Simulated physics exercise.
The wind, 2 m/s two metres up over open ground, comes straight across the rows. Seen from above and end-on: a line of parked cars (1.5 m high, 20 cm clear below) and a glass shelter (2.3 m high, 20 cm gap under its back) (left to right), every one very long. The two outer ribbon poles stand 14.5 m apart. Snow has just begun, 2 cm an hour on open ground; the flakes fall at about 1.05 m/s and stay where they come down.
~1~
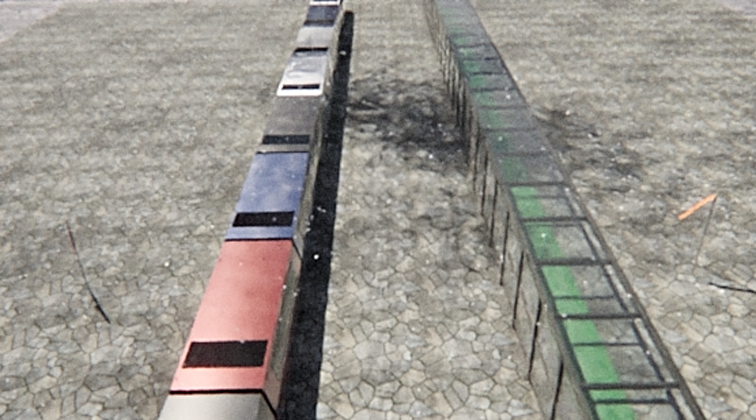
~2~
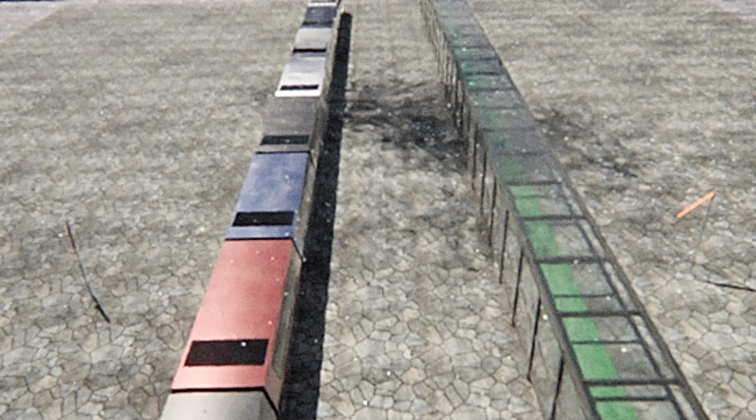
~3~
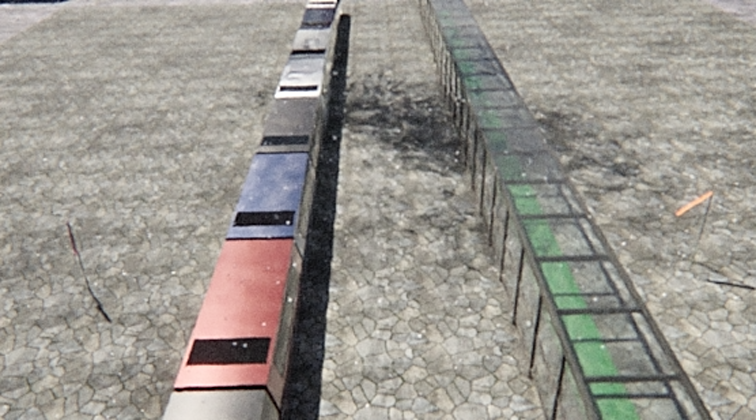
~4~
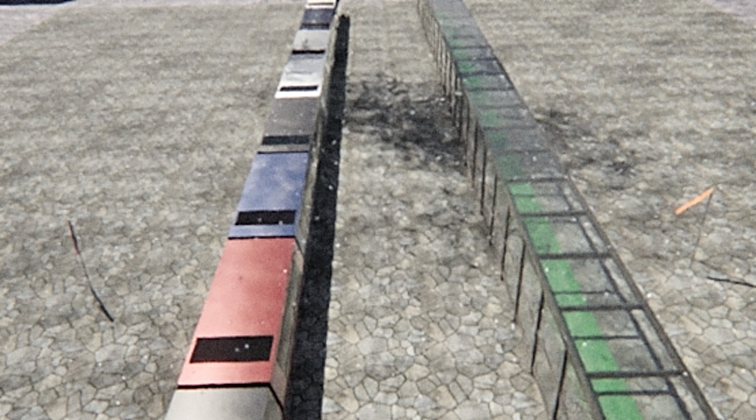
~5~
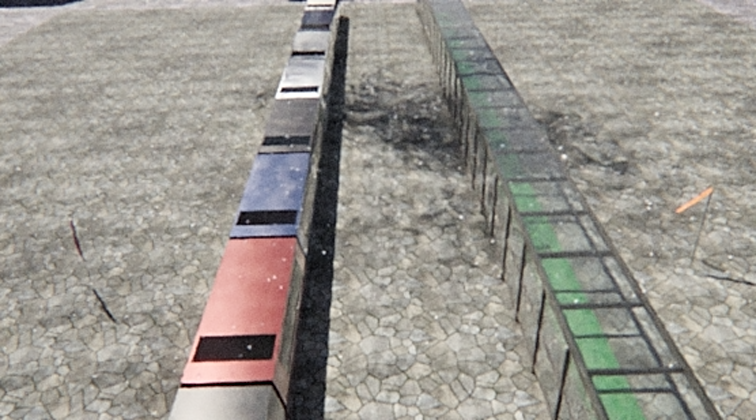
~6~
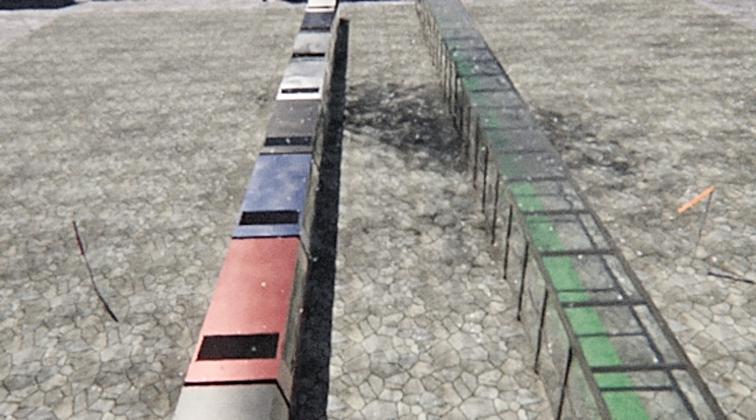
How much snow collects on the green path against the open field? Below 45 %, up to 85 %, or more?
It gets from 45 to 85 % of the open amount.
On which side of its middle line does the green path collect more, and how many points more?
The right one, some 40 points more.
After 10 minutes open ground has 3 mm and the green path 2 mm.
After 30 minutes open ground has 10 mm and the green path 6 mm.
After 60 minutes open ground has 20 mm and the green path 12 mm, so the green path has 62 % of the open amount; the left half of it has 42 %, the right half 83 %.
